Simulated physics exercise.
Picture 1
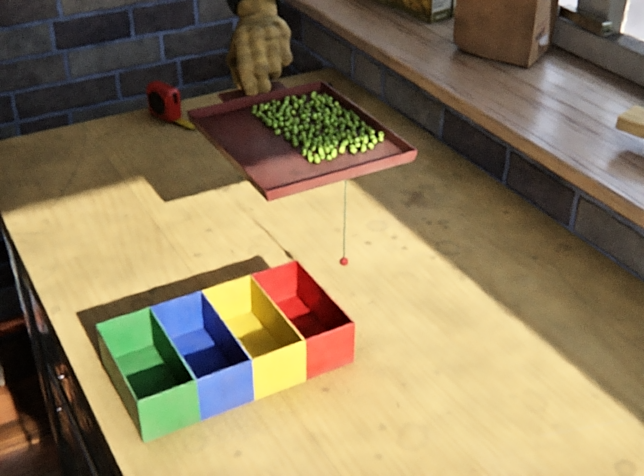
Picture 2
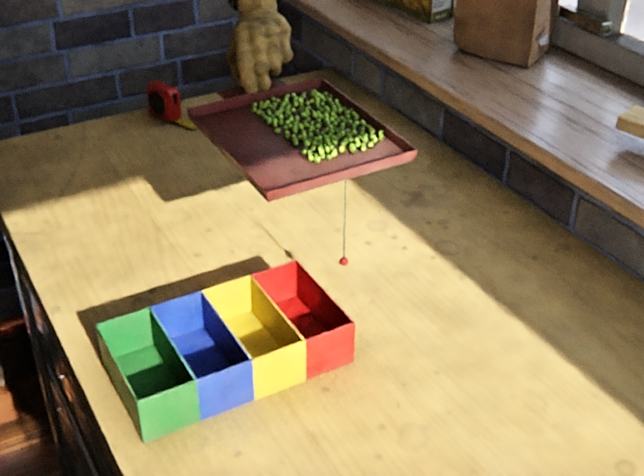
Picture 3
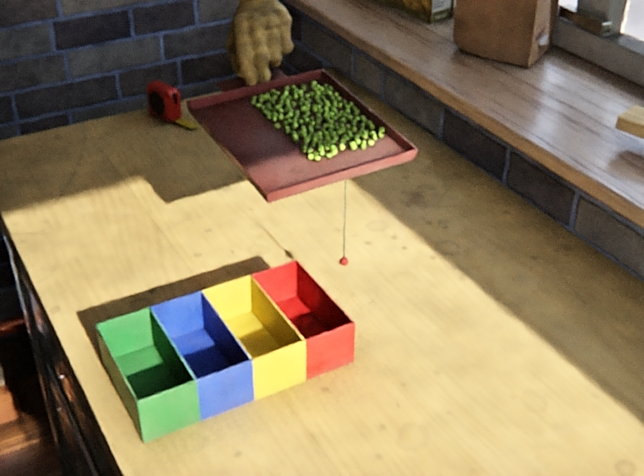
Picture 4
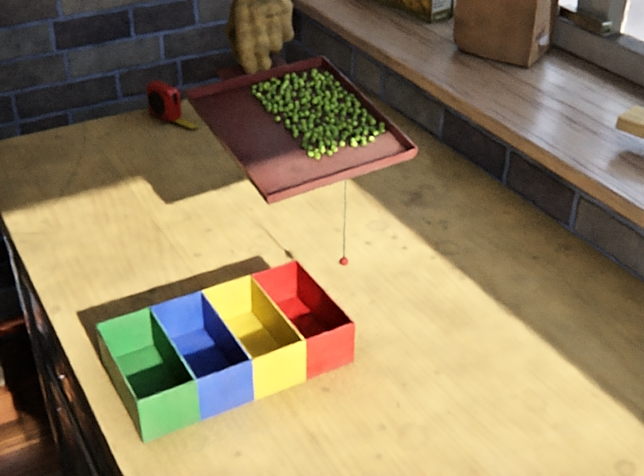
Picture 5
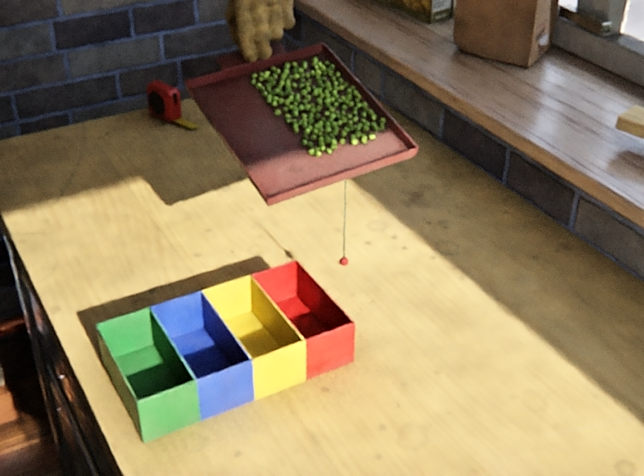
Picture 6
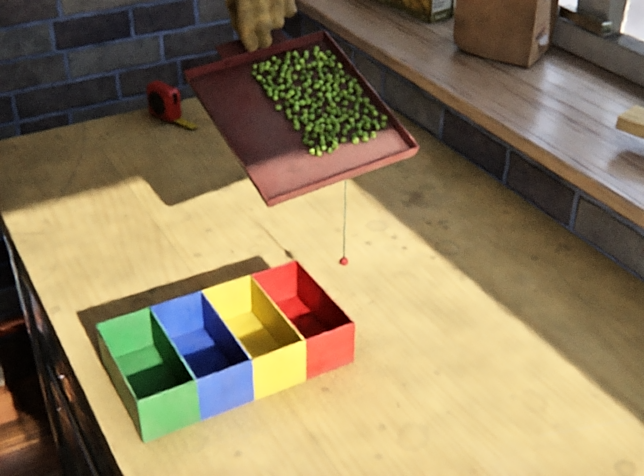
Dark red tray of green peas tilting gradually, a gloved hand raising its back edge above a box of four coloured cells.
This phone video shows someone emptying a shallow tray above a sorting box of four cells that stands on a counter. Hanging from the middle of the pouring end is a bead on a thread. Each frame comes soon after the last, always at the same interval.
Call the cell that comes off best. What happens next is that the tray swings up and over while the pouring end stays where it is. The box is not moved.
The red cell comes off best.
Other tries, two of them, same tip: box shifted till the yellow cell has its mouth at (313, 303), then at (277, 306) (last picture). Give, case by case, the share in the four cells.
The first comes to 90 percent and the second to 80 percent.
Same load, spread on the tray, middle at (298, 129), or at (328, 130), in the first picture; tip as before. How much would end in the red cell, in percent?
60 % and 40 %.
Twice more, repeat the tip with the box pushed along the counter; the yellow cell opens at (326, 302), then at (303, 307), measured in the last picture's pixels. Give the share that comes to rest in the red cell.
It works out to 30 percent and then 30 percent.
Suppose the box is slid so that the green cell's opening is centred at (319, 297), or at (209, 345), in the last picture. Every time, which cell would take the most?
First place: The green cell; second place: The yellow one.
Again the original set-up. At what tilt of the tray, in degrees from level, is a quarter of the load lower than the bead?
It sits at roughly 100°.
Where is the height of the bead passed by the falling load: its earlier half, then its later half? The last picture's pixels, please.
Earlier half at (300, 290), later half at (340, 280).
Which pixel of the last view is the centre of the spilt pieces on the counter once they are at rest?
Check roughly (377, 339) and you'll find the middle.
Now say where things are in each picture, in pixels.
Corners of the pouring end near (268, 191) and (415, 150), level; middle of the load near (318, 123), dried peas; bead on its thread near (344, 261); green cell near (169, 408); blue cell near (226, 386); yellow cell near (279, 366); red cell near (330, 347), in the first frame.
Corners of the pouring end near (268, 191) and (415, 149), level; middle of the load near (318, 121), in the second frame.
Corners of the pouring end near (268, 193) and (415, 149), tipped barely, lowest at the left corner; middle of the load near (318, 116), in the third frame.
Corners of the pouring end near (268, 195) and (416, 148), tipped a little, lowest at the left corner; middle of the load near (318, 108), in the fourth frame.
Corners of the pouring end near (268, 197) and (416, 147), tipped a little, lowest at the left corner; middle of the load near (319, 101), in the fifth frame.
Corners of the pouring end near (268, 199) and (417, 146), tipped clearly, lowest at the left corner; middle of the load near (320, 95); green cell near (169, 408); blue cell near (226, 386); yellow cell near (279, 366); red cell near (330, 347), in the sixth frame.
Shortly afterwards, tray tipped steeply; the bulk on the tray; only a few in the red cell; only a few in the blue cell; only a few in the yellow cell; a little falling or outside the box.
Next, tray tipped right over; near two thirds on the tray; a little in the red cell; a little in the yellow cell; only a few in the blue cell; a little falling or outside the box.
Some moments later, tray tipped past a quarter turn; near half in the red cell; a little in the yellow cell; only a few in the blue cell; near half falling or outside the box.
In the end, tray tipped past a quarter turn; near half in the red cell; a little in the yellow cell; only a few in the blue cell; none at all in the green cell; near half outside the box.
